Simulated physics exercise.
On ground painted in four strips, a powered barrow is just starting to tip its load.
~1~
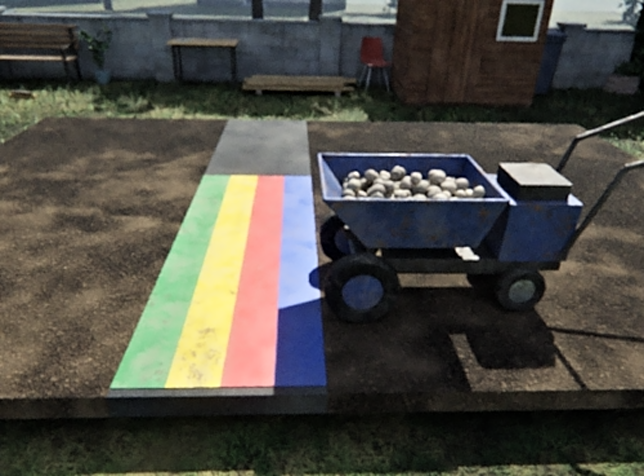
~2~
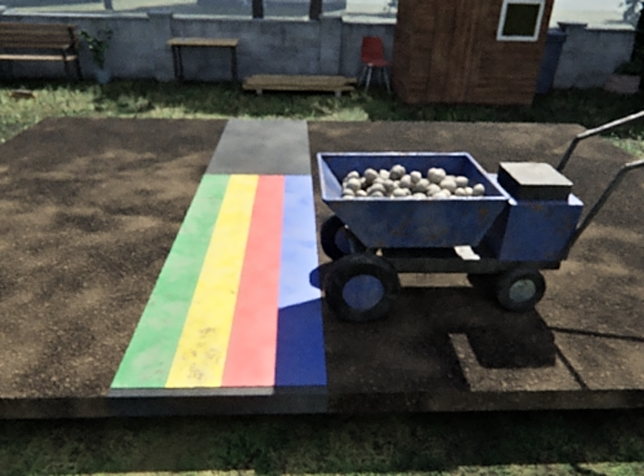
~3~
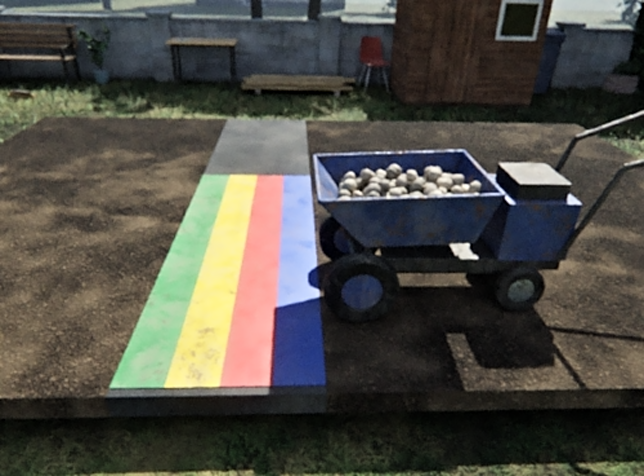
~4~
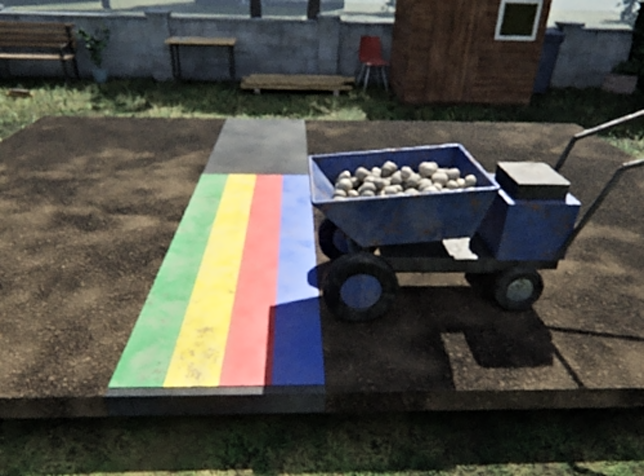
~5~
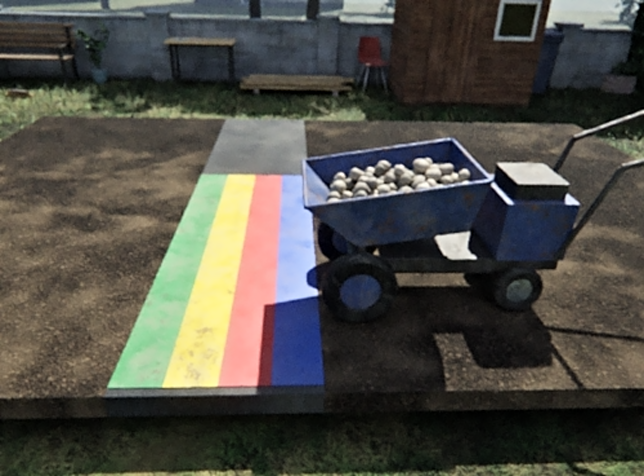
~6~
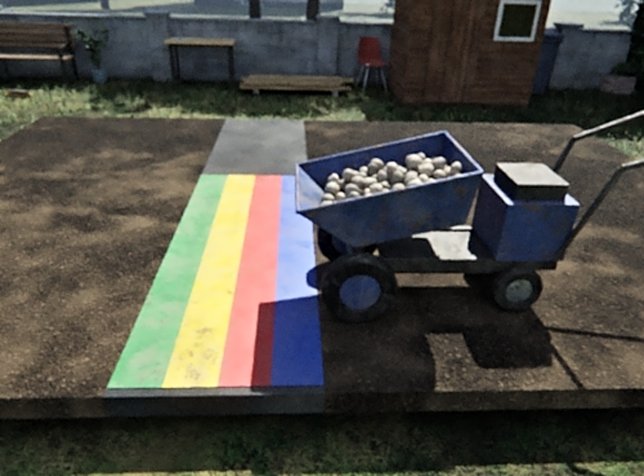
A blue powered barrow with dark wheels and handles at the right stands on a dark, gritty platform in a yard, seen from slightly above by a still camera. Its skip holds pale, rounded pebbles, and to its left lie green, yellow, red and blue painted strips, with a bench, wall and brown shed behind. The skip starts level, then slowly tilts leftward a little, its left lip lowering while the wheels stay put.
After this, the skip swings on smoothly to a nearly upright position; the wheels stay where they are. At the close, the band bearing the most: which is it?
It is the yellow band.
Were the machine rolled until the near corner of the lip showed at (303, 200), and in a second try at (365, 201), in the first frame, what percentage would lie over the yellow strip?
About 40 percent at the first place and about 20 percent at the second.
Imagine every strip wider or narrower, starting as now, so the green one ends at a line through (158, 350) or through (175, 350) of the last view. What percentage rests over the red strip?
Shares: Close to 10 %; close to 0 %.
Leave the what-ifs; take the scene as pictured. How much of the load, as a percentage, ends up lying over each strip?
Estimated shares: Blue strip 0 %, red strip 20 %, yellow strip 35 %, green strip 15 %.
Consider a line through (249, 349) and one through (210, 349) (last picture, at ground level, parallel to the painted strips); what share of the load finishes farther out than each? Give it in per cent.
Close to 70 per cent, then close to 40 per cent.
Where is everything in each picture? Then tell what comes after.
Lip of the skip at (325, 201), level; top of the load at (406, 195), river pebbles; blue strip at (300, 345); red strip at (251, 345); yellow strip at (203, 345); green strip at (153, 346), in the first frame.
Lip of the skip at (324, 201), level; top of the load at (405, 194), in the second frame.
Lip of the skip at (320, 202), tipped barely; top of the load at (417, 185), in the third frame.
Lip of the skip at (314, 204), tipped barely; top of the load at (424, 186), in the fourth frame.
Lip of the skip at (306, 208), tipped a little; top of the load at (433, 176), in the fifth frame.
Lip of the skip at (298, 212), tipped a little; top of the load at (426, 171); blue strip at (297, 344); red strip at (249, 345); yellow strip at (200, 345); green strip at (150, 346), in the sixth frame.
Soon, skip tipped steeply; all in the skip.
A while on, skip tipped steeply; most in the skip; a small part over the red strip; a small part over the yellow strip; a stray few over the green strip.
Towards the end, skip tipped right over; about a quarter in the skip; about a quarter over the red strip; about a third over the yellow strip; a small part over the green strip; a stray few off the paint.
Finally, skip tipped right over; about a quarter in the skip; none over the blue strip; about a quarter over the red strip; about a third over the yellow strip; a small part over the green strip; a stray few off the paint.
